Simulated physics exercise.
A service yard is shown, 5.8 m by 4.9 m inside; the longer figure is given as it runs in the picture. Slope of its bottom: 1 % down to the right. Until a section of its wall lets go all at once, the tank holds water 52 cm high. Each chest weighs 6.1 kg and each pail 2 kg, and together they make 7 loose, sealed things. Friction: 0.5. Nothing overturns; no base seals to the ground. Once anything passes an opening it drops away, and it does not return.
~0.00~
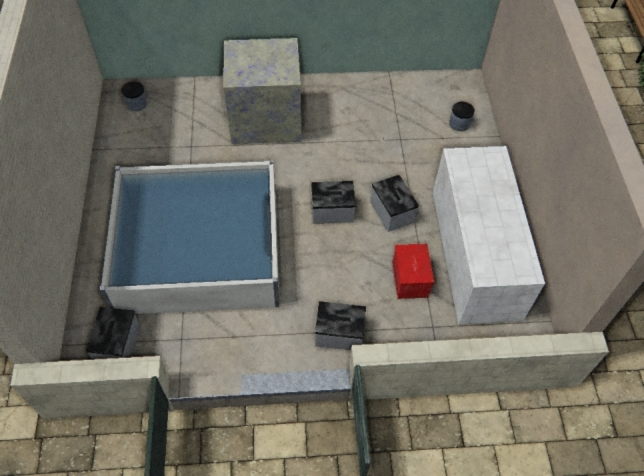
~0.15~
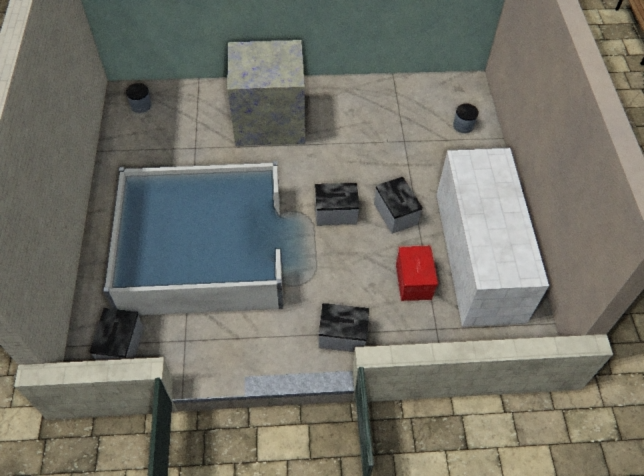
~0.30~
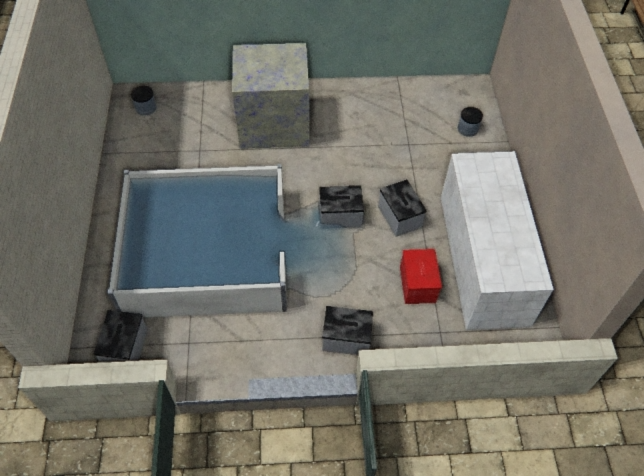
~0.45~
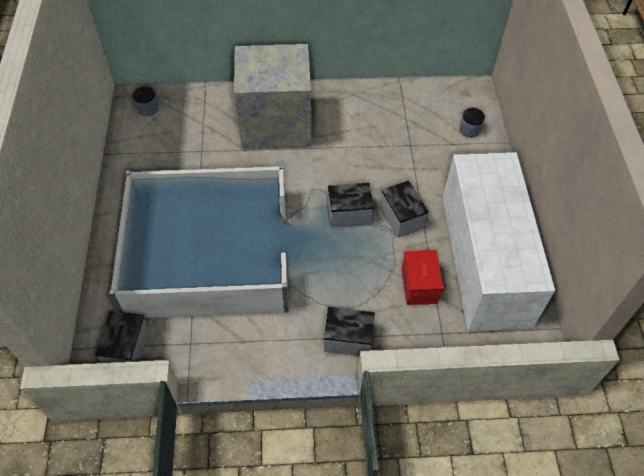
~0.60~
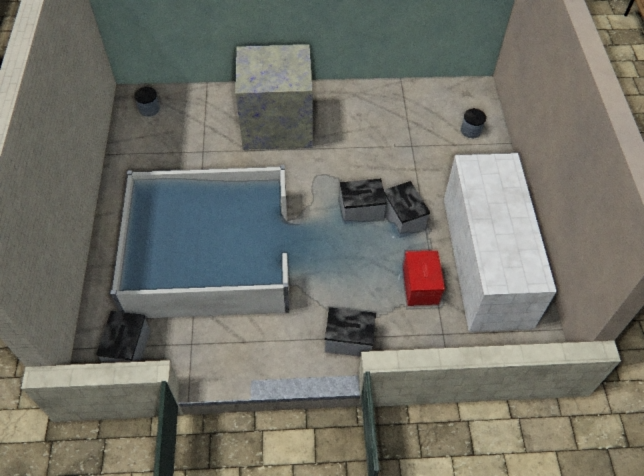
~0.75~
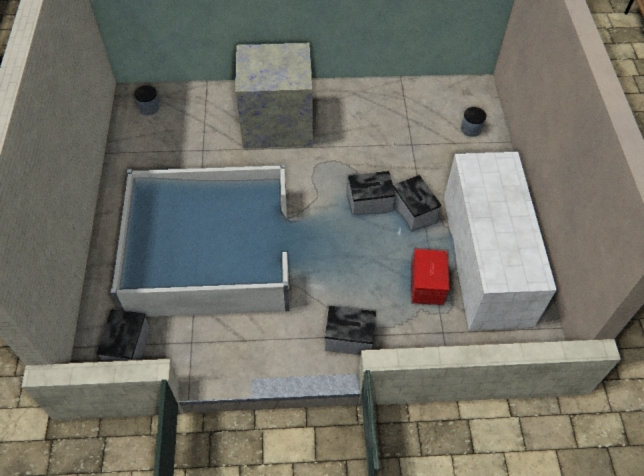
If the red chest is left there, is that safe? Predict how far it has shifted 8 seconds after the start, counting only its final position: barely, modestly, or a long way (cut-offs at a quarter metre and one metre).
Its displacement will be large.
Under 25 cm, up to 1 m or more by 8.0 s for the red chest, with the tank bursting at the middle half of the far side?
After that, the red chest hardly moves.
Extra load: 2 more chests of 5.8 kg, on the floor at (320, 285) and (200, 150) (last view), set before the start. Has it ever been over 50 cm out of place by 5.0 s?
Well, the first one is higher and the other lower.
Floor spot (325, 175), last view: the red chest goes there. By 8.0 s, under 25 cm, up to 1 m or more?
Well, it edges along somewhat.
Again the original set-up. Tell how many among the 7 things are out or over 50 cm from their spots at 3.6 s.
At that time I count 5.
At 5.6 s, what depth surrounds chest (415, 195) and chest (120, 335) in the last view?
Depth approx. 11 cm / 2 cm.
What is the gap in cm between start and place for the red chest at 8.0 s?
About 150 cm.
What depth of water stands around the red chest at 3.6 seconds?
Around 11 cm.
After 1.6 s the red chest is near (458, 301), 0.6 m from its start, afloat; 0 of 7 are out; 3 afloat.
After 3.6 s the red chest is near (507, 330), 1.2 m from its start, afloat; 0 of 7 are out; 4 afloat.
After 5.6 s the red chest is near (553, 324), 1.6 m from its start, afloat; 0 of 7 are out; 5 afloat.
After 8.0 s the red chest is near (552, 325), 1.6 m from its start, afloat; 0 of 7 are out; 7 afloat.
